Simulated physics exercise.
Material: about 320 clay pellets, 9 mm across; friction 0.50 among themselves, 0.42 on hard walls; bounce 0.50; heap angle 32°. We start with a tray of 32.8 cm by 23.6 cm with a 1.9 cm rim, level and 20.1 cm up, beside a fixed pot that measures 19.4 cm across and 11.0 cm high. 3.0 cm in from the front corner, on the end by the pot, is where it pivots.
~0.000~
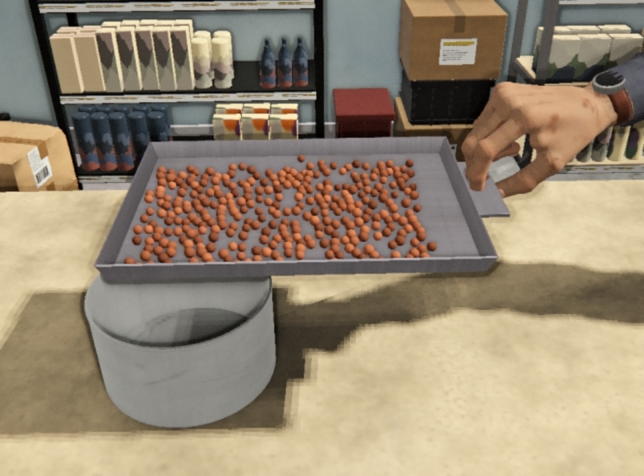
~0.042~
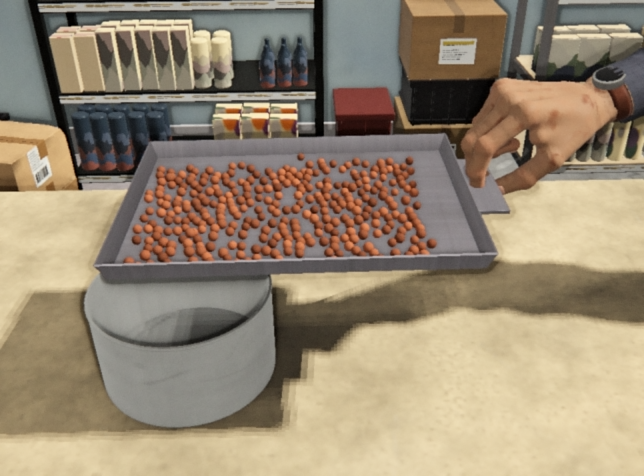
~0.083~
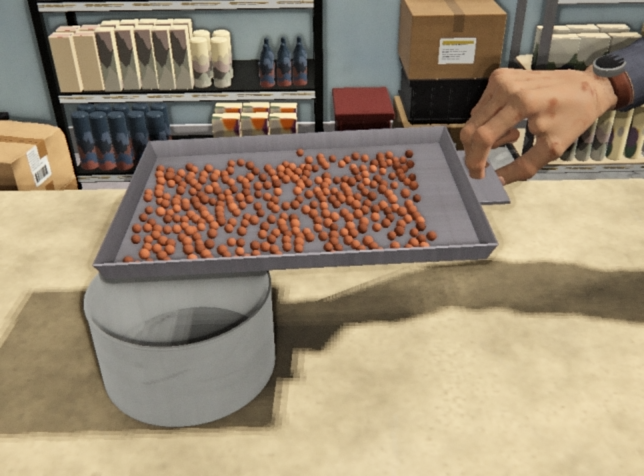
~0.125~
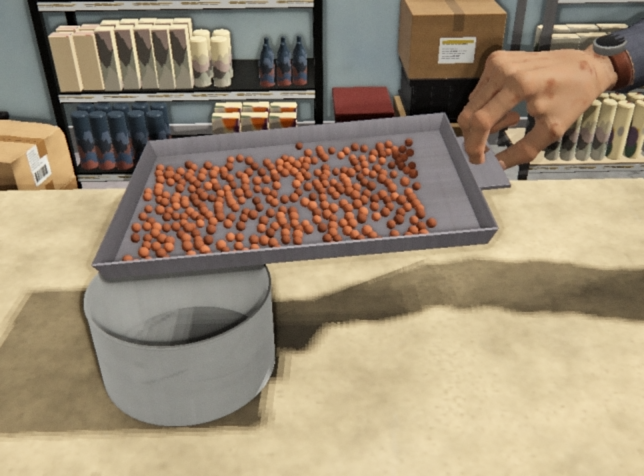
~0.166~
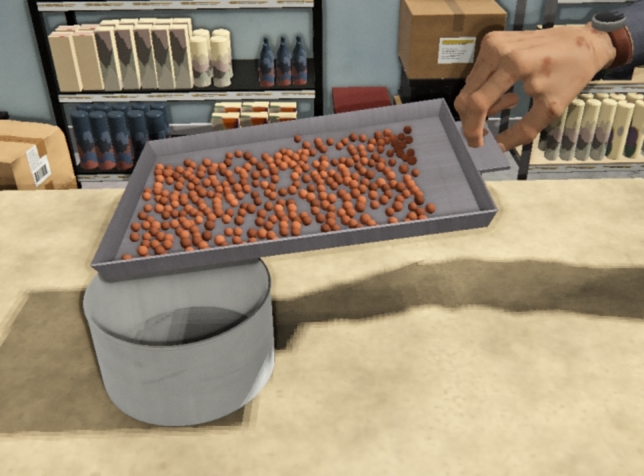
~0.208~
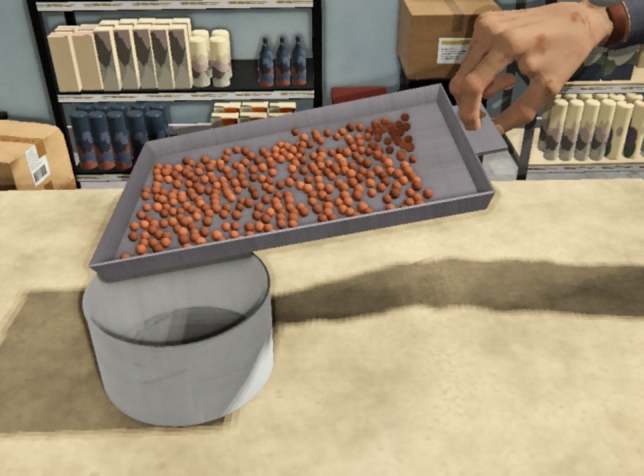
In a shop, seen from slightly above a pale, sandy-coloured counter, shelves of bottles and boxes line a blue wall behind. A shallow grey tray of small orange-brown pellets sits above a round grey pot at left, with a hand at its right end. The hand rises, tilting the tray gently down towards the left, while the pellets barely shift and the camera stays still.
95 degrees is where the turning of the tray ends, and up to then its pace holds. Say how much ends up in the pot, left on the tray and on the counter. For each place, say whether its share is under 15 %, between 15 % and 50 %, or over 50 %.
My prediction: Pot: I expect a decent chunk of the load; left on the tray: I expect only a trickle of the load; counter: I expect more than half of the load.
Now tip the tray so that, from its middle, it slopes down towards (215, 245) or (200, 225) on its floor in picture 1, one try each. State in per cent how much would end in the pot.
That would be close to 0 per cent and then close to 0 per cent.
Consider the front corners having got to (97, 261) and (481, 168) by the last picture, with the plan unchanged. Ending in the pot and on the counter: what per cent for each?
Final per cent - pot 25, counter 75.
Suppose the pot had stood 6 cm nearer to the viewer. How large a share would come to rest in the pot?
I'd put it at around 20 per cent.
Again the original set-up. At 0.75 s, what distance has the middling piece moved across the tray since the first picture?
Displacement on the tray: Roughly 10 cm.
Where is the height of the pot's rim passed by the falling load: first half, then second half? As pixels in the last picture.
The first half passes near (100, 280) and the second half near (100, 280).
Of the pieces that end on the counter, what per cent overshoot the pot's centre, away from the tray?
Some 100 per cent.
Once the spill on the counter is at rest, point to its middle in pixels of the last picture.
Spill centre at rest: About (68, 344).
After 0.75 s, tilt 50 degrees; the tray holds 100 %, the pot 0 %.
After 1.12 s, tilt 77 degrees; the tray holds 80 %, the pot 0 %.
Then, at 1.57 s, tilt 95 degrees; the tray holds 0 %, the pot 25 %.
In the end, at 2.3 s, pot 30 %, tray 0 %, counter 70 %.
